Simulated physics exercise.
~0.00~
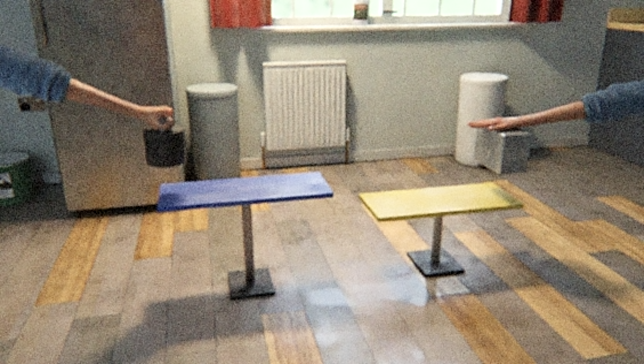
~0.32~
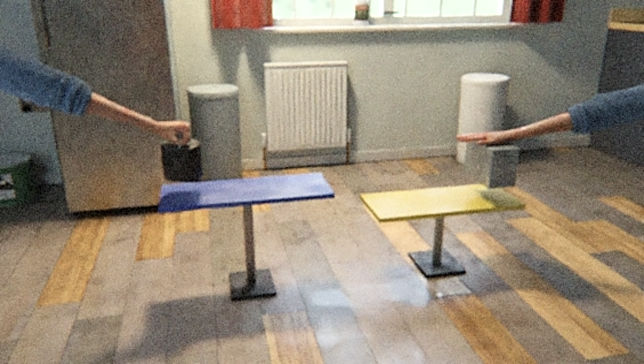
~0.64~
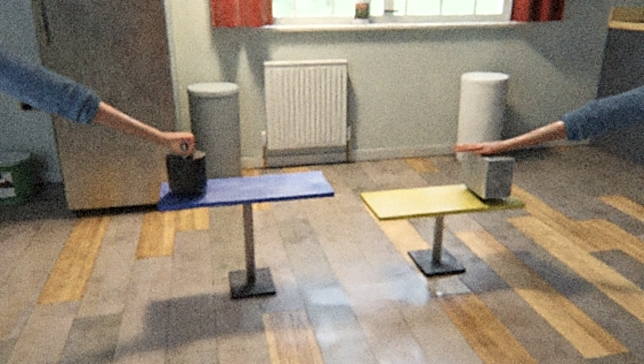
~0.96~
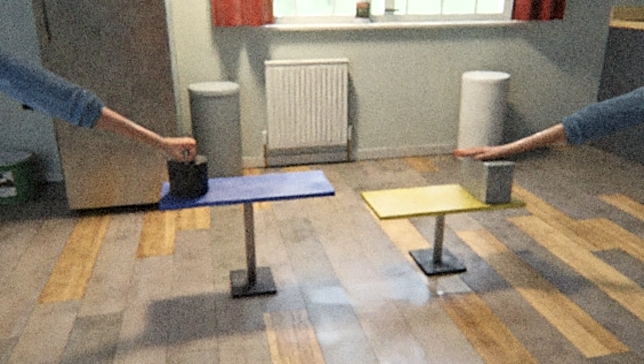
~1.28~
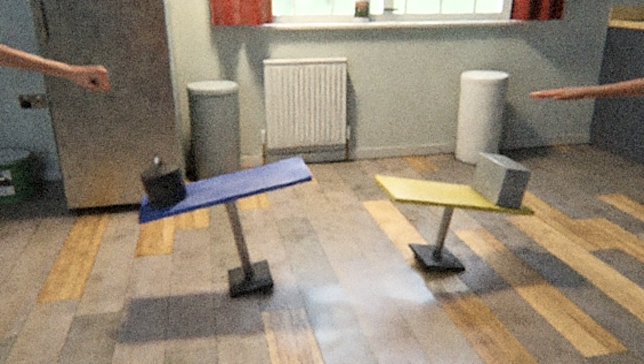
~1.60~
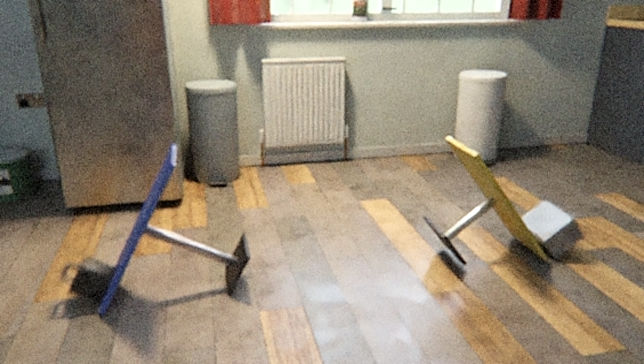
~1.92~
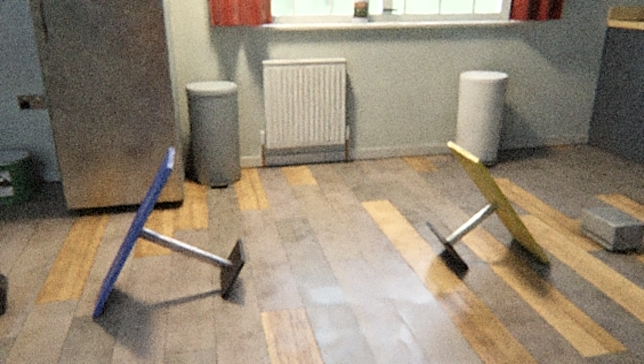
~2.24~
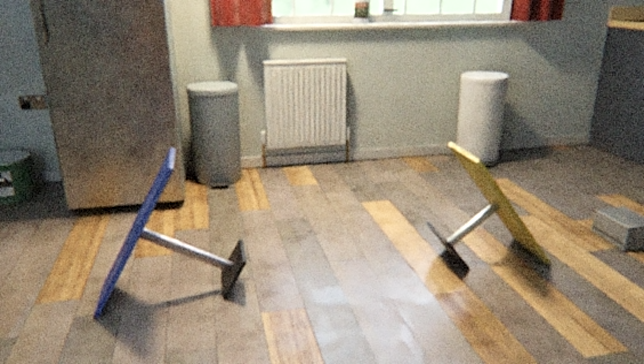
Two hands setting blocks on the outer ends of blue and yellow stands, then letting go as both topple outward.
